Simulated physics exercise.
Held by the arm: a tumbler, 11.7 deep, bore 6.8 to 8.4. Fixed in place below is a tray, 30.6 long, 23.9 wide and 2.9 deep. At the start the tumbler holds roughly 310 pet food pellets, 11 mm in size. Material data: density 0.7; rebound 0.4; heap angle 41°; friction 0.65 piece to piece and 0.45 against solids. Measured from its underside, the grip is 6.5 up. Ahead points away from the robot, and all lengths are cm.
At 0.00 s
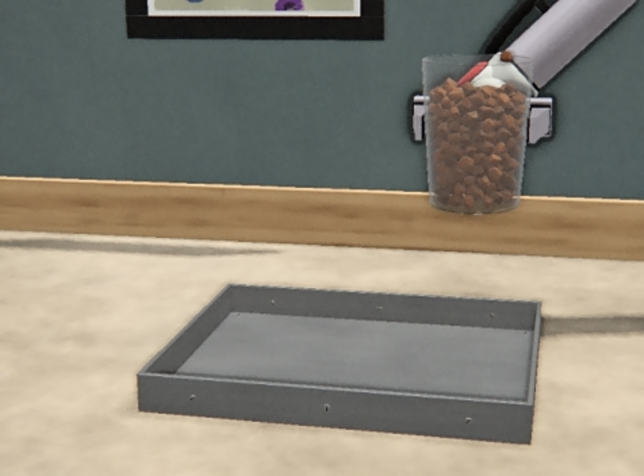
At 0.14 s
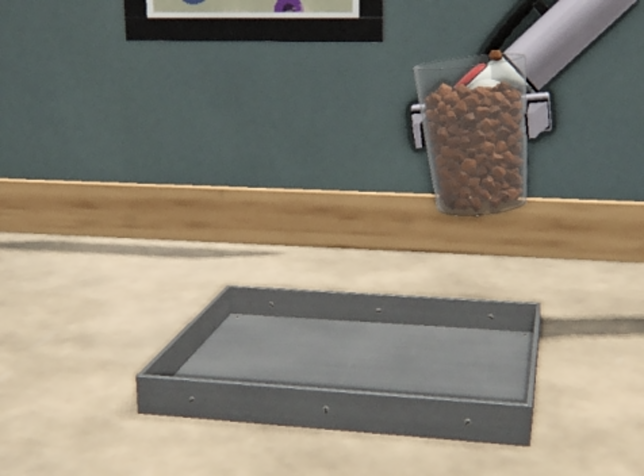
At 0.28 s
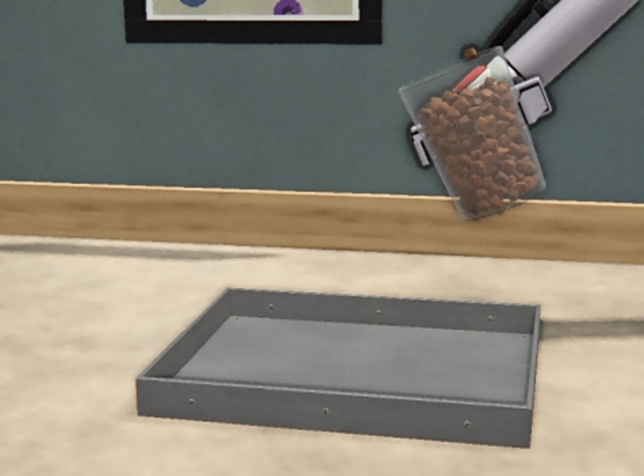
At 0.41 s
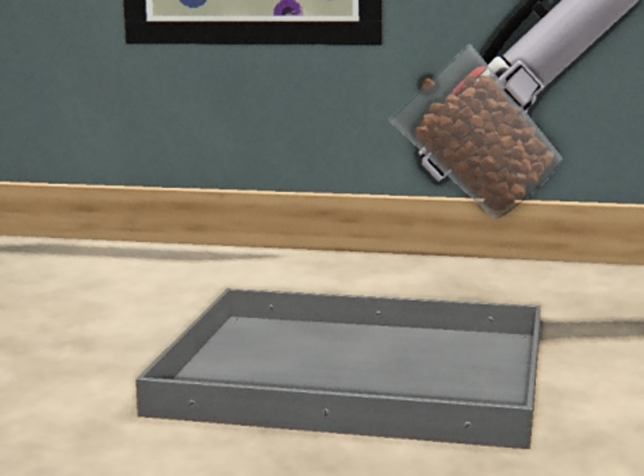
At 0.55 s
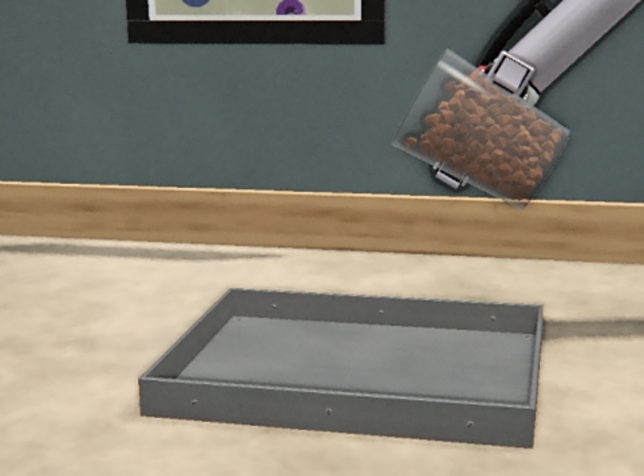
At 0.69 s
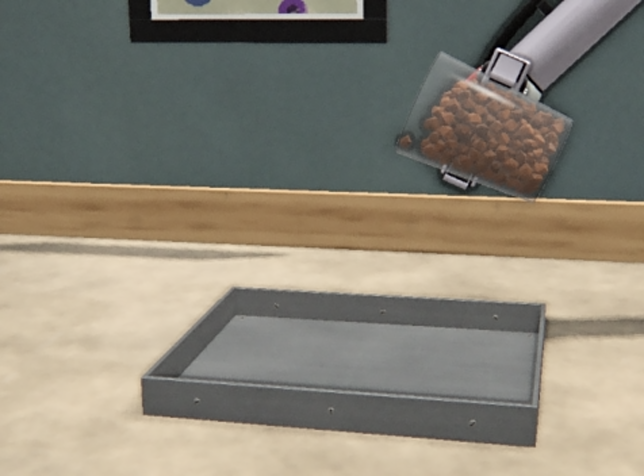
A clear tumbler of brown pellets tilting steadily leftward in a robot arm's gripper, above an empty grey tray.
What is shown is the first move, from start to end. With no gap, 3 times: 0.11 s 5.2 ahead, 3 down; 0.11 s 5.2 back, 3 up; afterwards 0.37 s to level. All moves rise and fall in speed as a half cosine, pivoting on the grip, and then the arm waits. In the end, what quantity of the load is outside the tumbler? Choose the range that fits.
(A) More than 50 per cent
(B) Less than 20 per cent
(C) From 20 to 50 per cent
From 20 to 50 per cent.
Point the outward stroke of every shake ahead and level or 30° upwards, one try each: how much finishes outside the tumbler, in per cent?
You'd get about 55 per cent with the first setting and about 90 per cent with the second.
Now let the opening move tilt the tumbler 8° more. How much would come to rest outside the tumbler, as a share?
I'd put it close to 40 per cent.
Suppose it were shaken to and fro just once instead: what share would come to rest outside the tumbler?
In that case some 15 per cent.
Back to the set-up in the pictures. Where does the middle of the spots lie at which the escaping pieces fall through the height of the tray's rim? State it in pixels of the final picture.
Their middle lies around (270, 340).
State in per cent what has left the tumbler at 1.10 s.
About 15 per cent by then.
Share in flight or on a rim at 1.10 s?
That comes to about 6 per cent, more or less.
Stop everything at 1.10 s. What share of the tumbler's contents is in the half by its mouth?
Around 45 per cent of it.
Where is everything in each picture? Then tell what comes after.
The first picture shows tumbler middle at (476, 135), level; upper third of the load around (477, 105), from x 435 to 520, top at y 55; 307 in the tumbler.
The second picture shows tumbler middle at (476, 136), tilted 6° forward; upper third of the load around (473, 107), from x 430 to 515, top at y 55.
The third picture shows tumbler middle at (478, 138), tilted 23° forward; upper third of the load around (474, 111), from x 425 to 530, top at y 55.
The fourth picture shows tumbler middle at (480, 137), tilted 44° forward; upper third of the load around (475, 113), from x 425 to 545, top at y 80.
The fifth picture shows tumbler middle at (484, 135), tilted 61° forward; upper third of the load around (478, 113), from x 410 to 555, top at y 80.
The sixth picture shows tumbler middle at (487, 132), tilted 67° forward; upper third of the load around (482, 112), from x 405 to 555, top at y 85; 307 in the tumbler.
By 1.10 s, tilted 67° forward, highest piece 24 above the table; 254 in the tumbler, 35 in the tray, 18 in flight or on a rim.
By 1.51 s, tilted 39° forward, highest piece 24 above the table; 219 in the tumbler, 79 in the tray, 7 on the table or floor, 2 in flight or on a rim.
By 1.92 s, level, highest piece 26 above the table; 219 in the tumbler, 81 in the tray, 7 on the table or floor.
By 2.97 s, level, highest piece 26 above the table; 219 in the tumbler, 81 in the tray, 7 on the table or floor.
Final count, 219 in the tumbler, 81 in the tray, 7 on the table or floor. That is 29 % outside the tumbler.
